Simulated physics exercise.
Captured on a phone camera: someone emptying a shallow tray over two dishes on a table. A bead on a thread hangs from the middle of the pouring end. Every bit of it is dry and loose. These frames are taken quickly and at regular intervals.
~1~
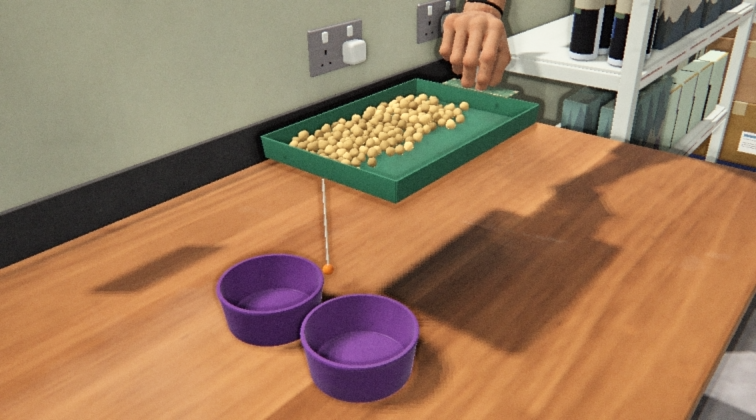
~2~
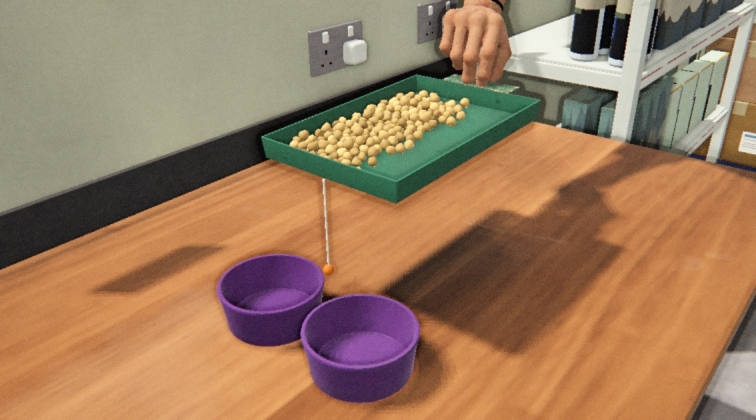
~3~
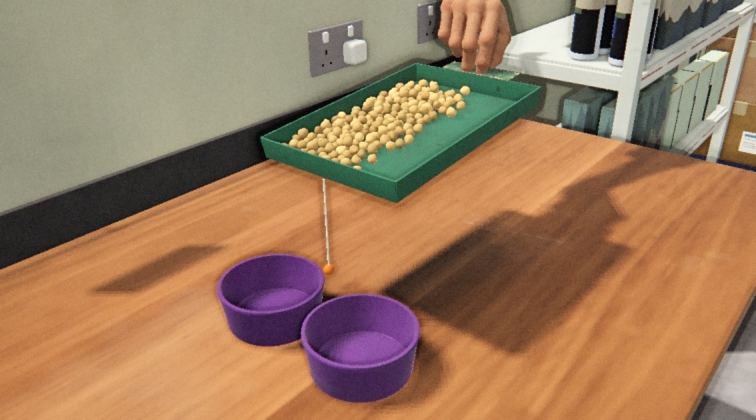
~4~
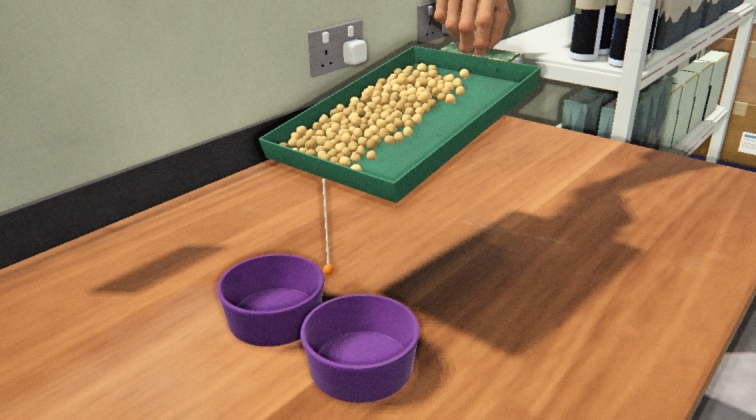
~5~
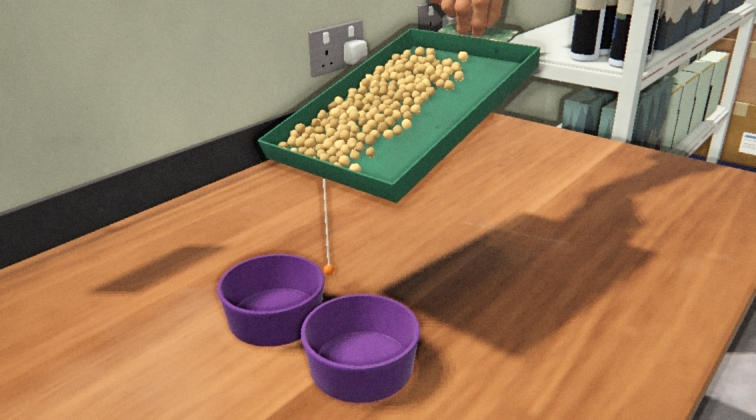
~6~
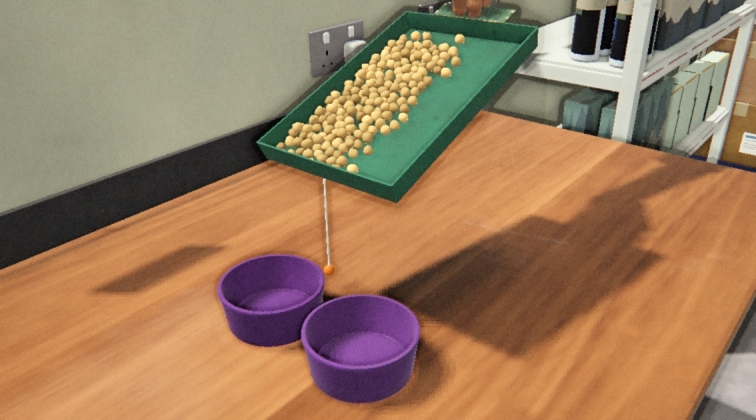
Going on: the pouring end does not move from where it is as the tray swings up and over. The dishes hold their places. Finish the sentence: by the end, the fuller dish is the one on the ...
... left.
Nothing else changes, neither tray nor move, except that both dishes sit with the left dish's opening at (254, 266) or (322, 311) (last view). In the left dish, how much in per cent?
Trial 1 near 20 percent, trial 2 near 40 percent.
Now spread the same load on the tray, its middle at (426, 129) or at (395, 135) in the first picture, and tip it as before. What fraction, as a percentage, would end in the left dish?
You'd get near 30 percent first and near 40 percent next.
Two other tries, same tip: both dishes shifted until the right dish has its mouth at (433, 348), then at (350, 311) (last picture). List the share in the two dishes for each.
You'd get 30 per cent first and 40 per cent second.
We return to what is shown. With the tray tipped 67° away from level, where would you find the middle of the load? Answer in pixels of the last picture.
Centre estimate: (317, 121).
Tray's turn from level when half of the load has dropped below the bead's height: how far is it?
It is at around 120 degrees.
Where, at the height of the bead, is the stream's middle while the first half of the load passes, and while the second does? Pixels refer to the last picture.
Around (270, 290) and then (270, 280).
Just after the last frame, tray tipped steeply; almost all on the tray; just a few in the air.
A moment on, tray tipped past a quarter turn; the larger part on the tray; just a few in the left dish; just a few outside both; about a tenth in the air.
Further on, tray tipped past a quarter turn; about a tenth in the right dish; roughly half in the left dish; roughly a third outside both.
When it is over, tray tipped past a quarter turn; about a tenth in the right dish; roughly half in the left dish; roughly a third outside both.
